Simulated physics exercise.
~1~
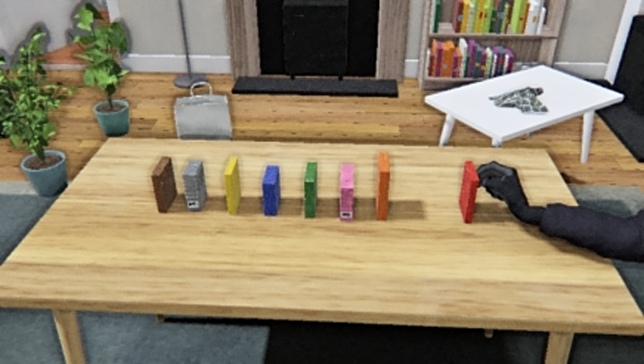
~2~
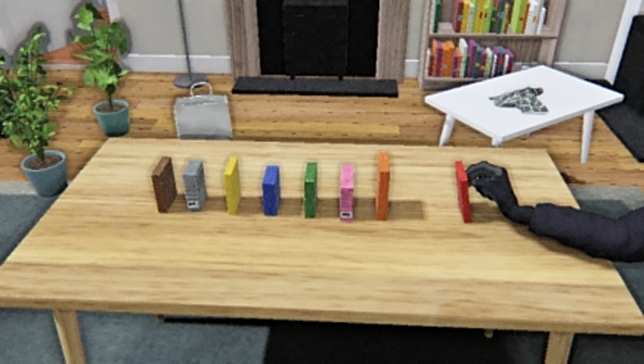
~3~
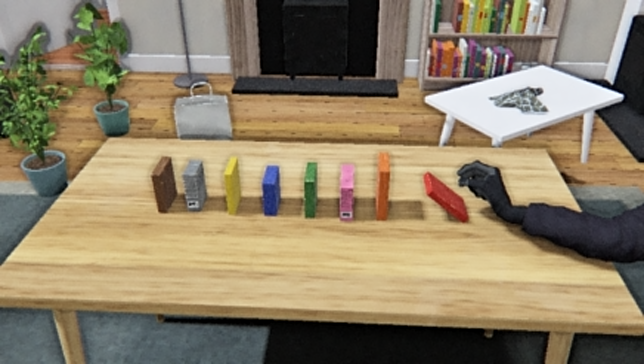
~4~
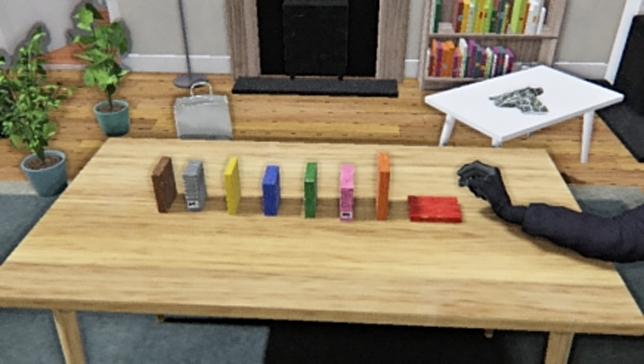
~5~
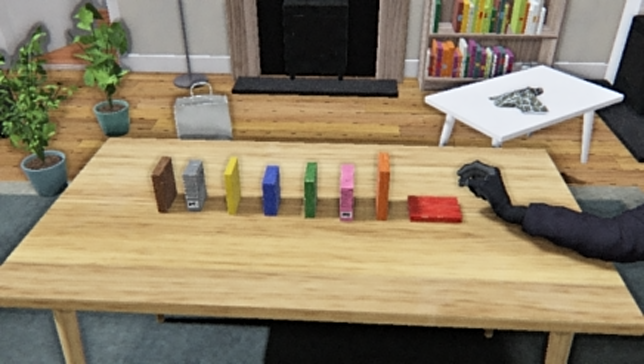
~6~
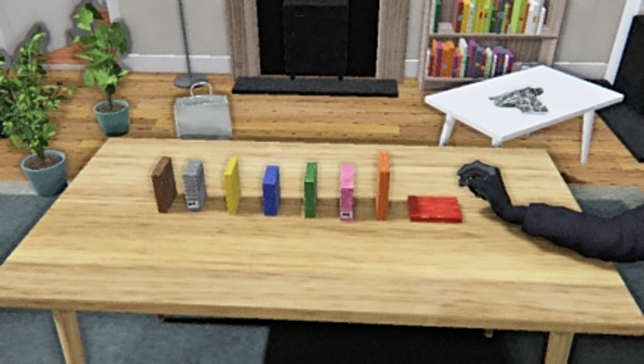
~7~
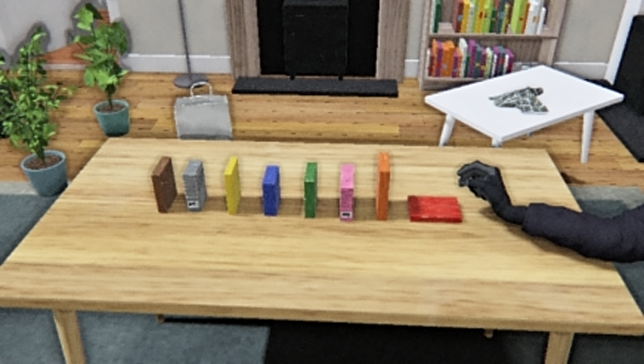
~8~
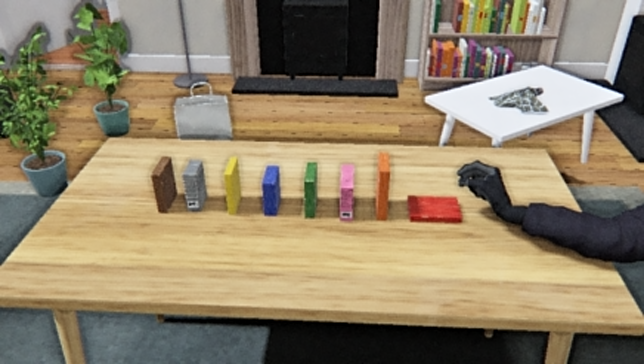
The clip opens on a wooden table where a row of upright blocks stands like dominoes, with brown, grey, yellow, blue, green, pink and orange pieces running from left to right. Further right, across a wider gap, a black-gloved hand touches a standing red block. The hand nudges the red block to the left, and it starts to lean. It tips away from the fingers and drops flat onto the table, just short of the orange block. The hand stays still beside it, and at the end the red block lies flat while all the others remain upright.
